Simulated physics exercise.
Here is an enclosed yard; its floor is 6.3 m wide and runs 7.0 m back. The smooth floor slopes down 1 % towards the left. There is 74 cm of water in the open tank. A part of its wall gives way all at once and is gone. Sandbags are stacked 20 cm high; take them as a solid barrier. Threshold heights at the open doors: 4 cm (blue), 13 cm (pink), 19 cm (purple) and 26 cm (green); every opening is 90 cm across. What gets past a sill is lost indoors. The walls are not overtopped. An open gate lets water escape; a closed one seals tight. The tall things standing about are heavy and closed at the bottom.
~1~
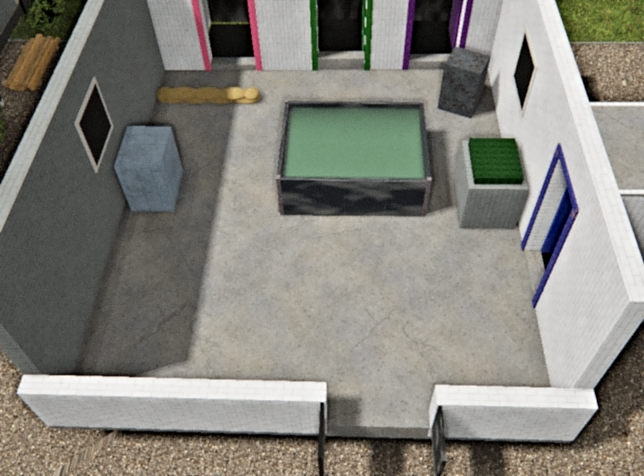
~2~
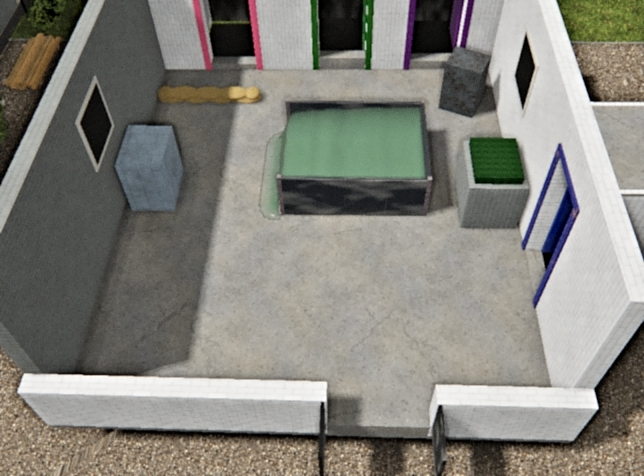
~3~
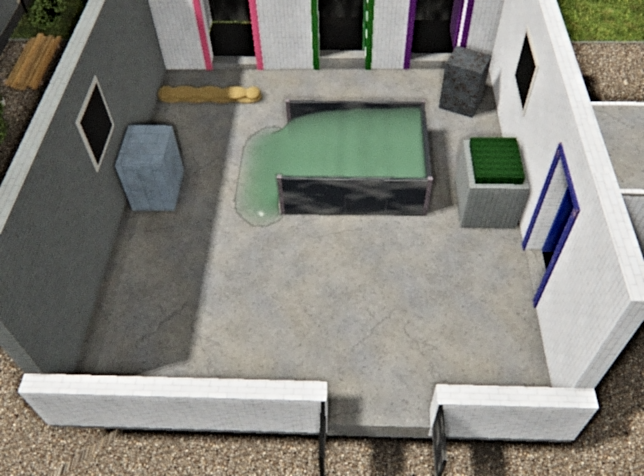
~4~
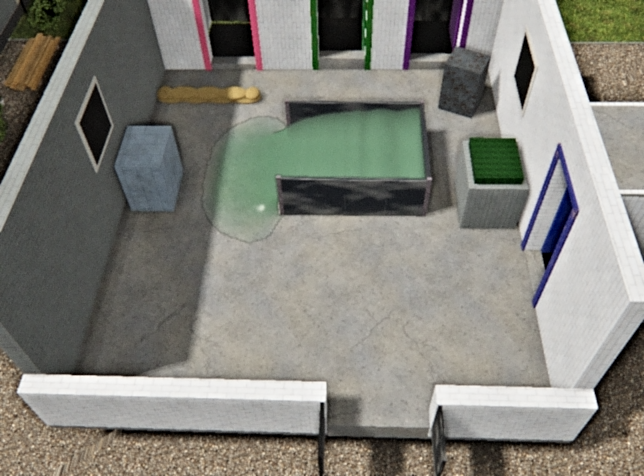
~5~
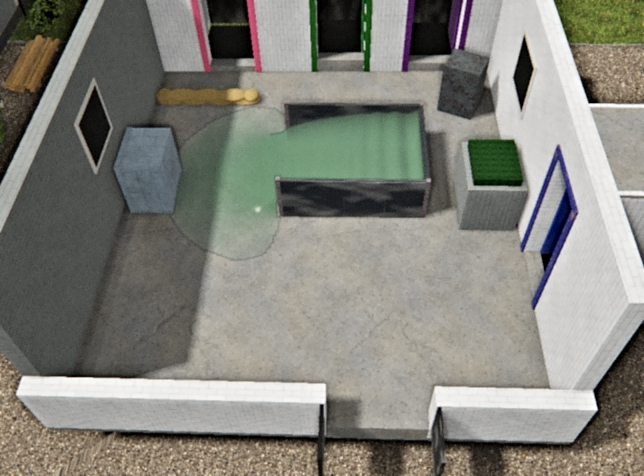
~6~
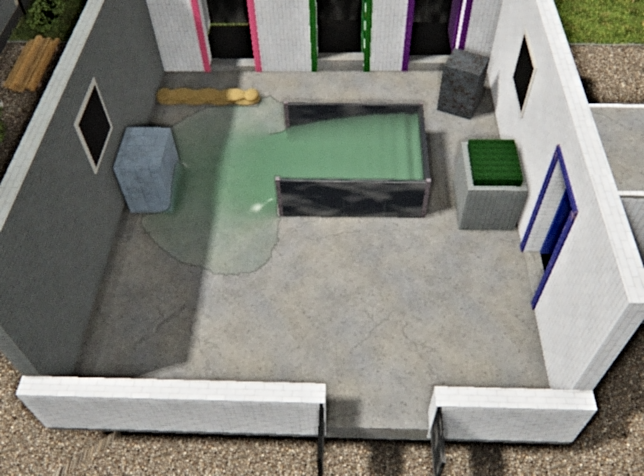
The clip opens on a walled yard where a dark-sided tank of still green water stands between blocks. The tank's left side gives way, and water pours out onto the grey floor. The rounded sheet spreads left into the shade, reaches the blue-grey block, and widens toward the viewer.
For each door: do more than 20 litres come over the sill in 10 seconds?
The water let in: At the blue door it exceeds the limit; at the pink door it keeps below the limit; at the purple door it keeps below the limit; at the green door it stays under the limit.
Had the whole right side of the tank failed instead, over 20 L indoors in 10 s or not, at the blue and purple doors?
Then: Blue below, purple under.
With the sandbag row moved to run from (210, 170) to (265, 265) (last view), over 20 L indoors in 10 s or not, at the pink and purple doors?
Then: Pink above, purple under.
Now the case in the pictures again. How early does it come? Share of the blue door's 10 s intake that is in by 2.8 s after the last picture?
About 0 per cent.
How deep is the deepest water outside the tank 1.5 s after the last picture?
Roughly 46 cm.
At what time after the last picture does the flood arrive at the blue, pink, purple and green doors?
Blue 5.0 s, pink 1.4 s, purple 3.4 s, green 2.4 s.
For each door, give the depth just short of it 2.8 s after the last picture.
Depths in cm: Blue 0, pink 11, purple 0, green 4.
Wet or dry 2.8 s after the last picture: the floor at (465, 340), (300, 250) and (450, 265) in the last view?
In that order: Dry, dry, dry.
Then, 0.7 s after the last picture water covers 25 % of the floor and is deepest (48 cm) near (184, 183); blue door not reached, pink door not reached, purple door not reached, green door not reached.
Then, 1.5 s after the last picture water covers 30 % of the floor and is deepest (46 cm) near (155, 138); blue door not reached, pink door 6 cm at the sill, 0 L in, purple door not reached, green door not reached.
Then, 2.8 s after the last picture water covers 50 % of the floor and is deepest (32 cm) near (84, 342); blue door not reached, pink door 11 cm at the sill, 0 L in, purple door not reached, green door 4 cm at the sill, 0 L in.
Then, 5.3 s after the last picture water covers 90 % of the floor and is deepest (18 cm) near (486, 75); blue door 7 cm at the sill, 0 L in, pink door 5 cm at the sill, 1 L in, purple door 7 cm at the sill, 0 L in, green door 7 cm at the sill, 0 L in.
Then, 9.3 s after the last picture water covers 95 % of the floor and is deepest (11 cm) near (494, 112); blue door 9 cm at the sill, 48 L in, pink door 5 cm at the sill, 1 L in, purple door 6 cm at the sill, 0 L in, green door 7 cm at the sill, 0 L in.
